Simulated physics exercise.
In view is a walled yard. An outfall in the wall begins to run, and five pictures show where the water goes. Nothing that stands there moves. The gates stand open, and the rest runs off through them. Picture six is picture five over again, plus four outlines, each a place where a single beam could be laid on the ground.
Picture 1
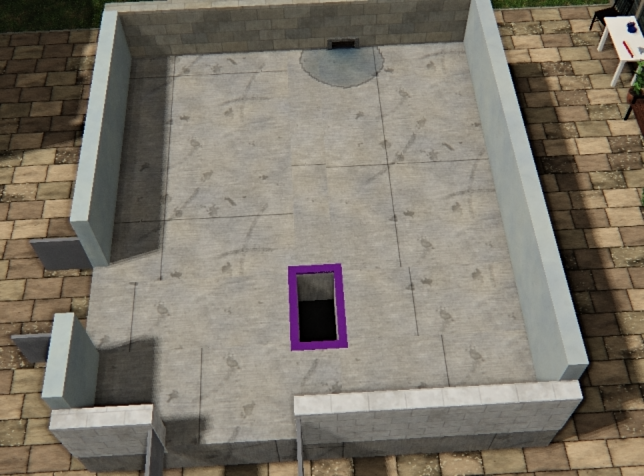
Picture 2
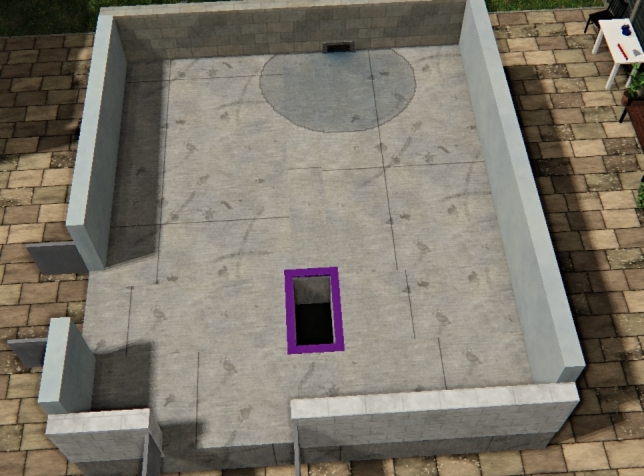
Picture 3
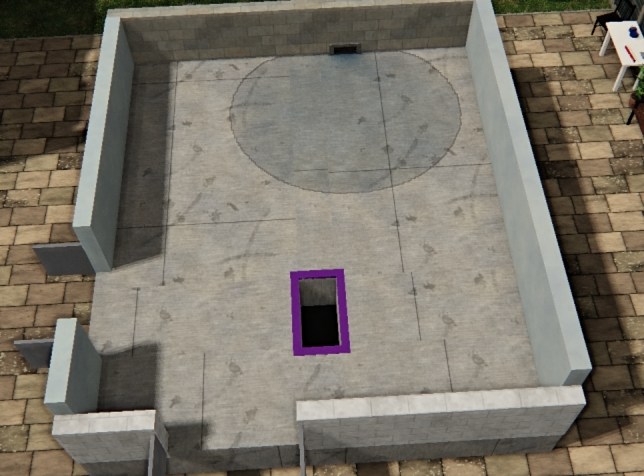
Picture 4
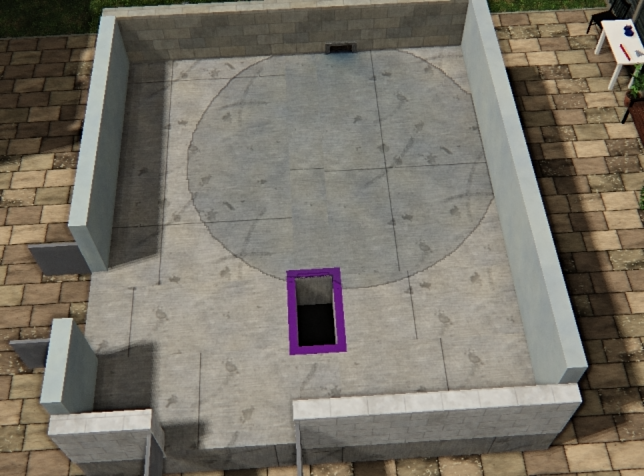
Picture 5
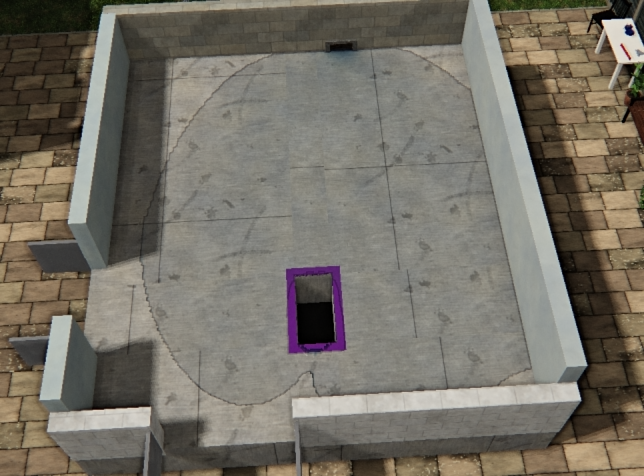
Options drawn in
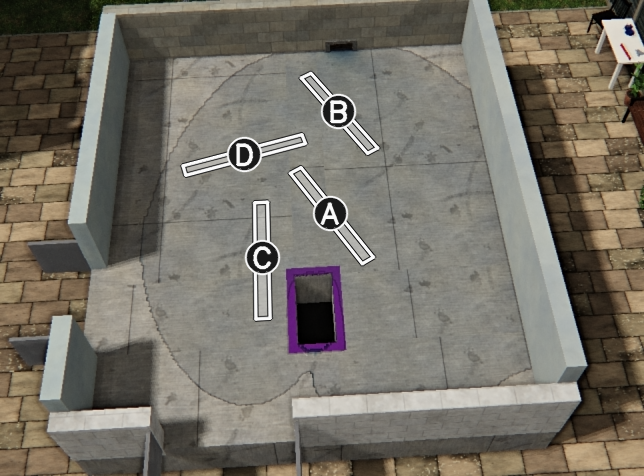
In a walled yard, water spreads from the back wall across the floor and around a purple-rimmed drain.
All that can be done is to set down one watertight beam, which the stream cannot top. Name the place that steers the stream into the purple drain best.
Take C.
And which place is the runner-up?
D it is.
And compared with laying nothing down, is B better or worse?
It is worse.
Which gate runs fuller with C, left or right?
The right gate.
On the marked copy, A from (295, 170) to (367, 260); B from (306, 75) to (372, 150); C from (263, 318) to (261, 202); D from (184, 170) to (303, 139).
If A is chosen, about 13 % of the stream runs into the purple drain, about 87 % out by the gates.
If B is chosen, about 14 % of the stream runs into the purple drain, about 86 % out by the gates.
If C is chosen, about 29 % of the stream runs into the purple drain, about 71 % out by the gates.
If D is chosen, about 18 % of the stream runs into the purple drain, about 82 % out by the gates.
